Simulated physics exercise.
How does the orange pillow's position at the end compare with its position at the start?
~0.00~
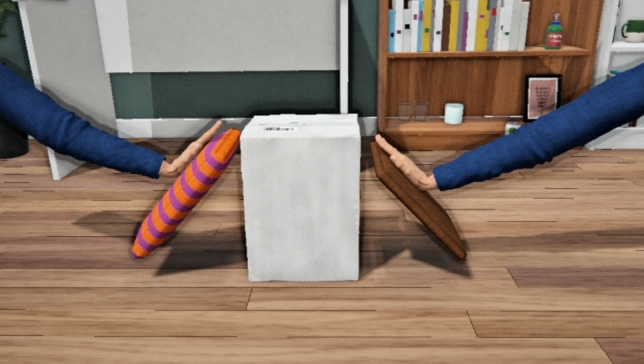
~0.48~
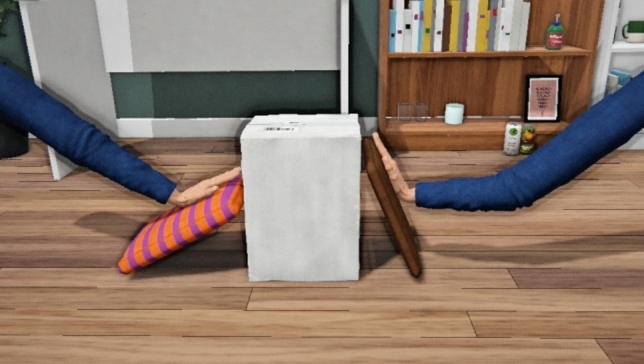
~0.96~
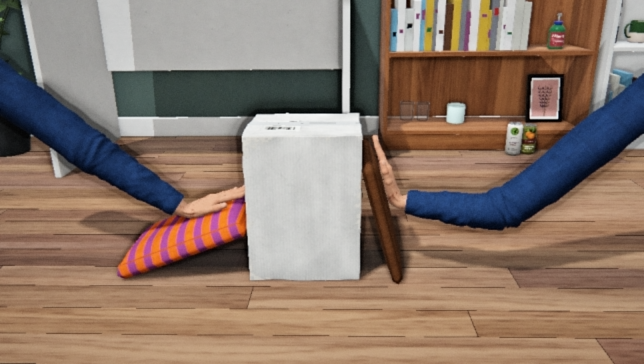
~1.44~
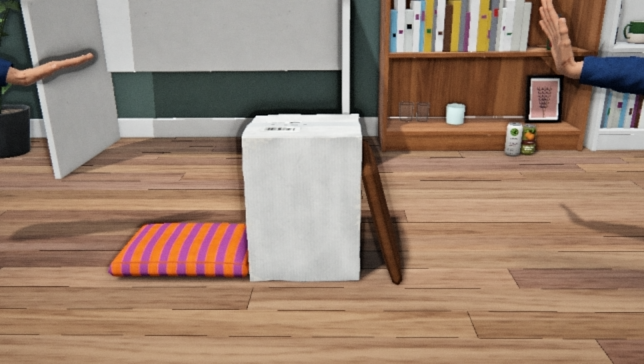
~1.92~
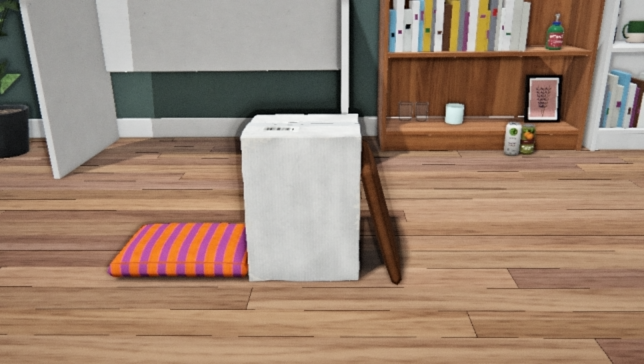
At the start the orange pillow is held up at a slant against the left side of the white box. By the end it is lower, lying flat on the floor beside the box.
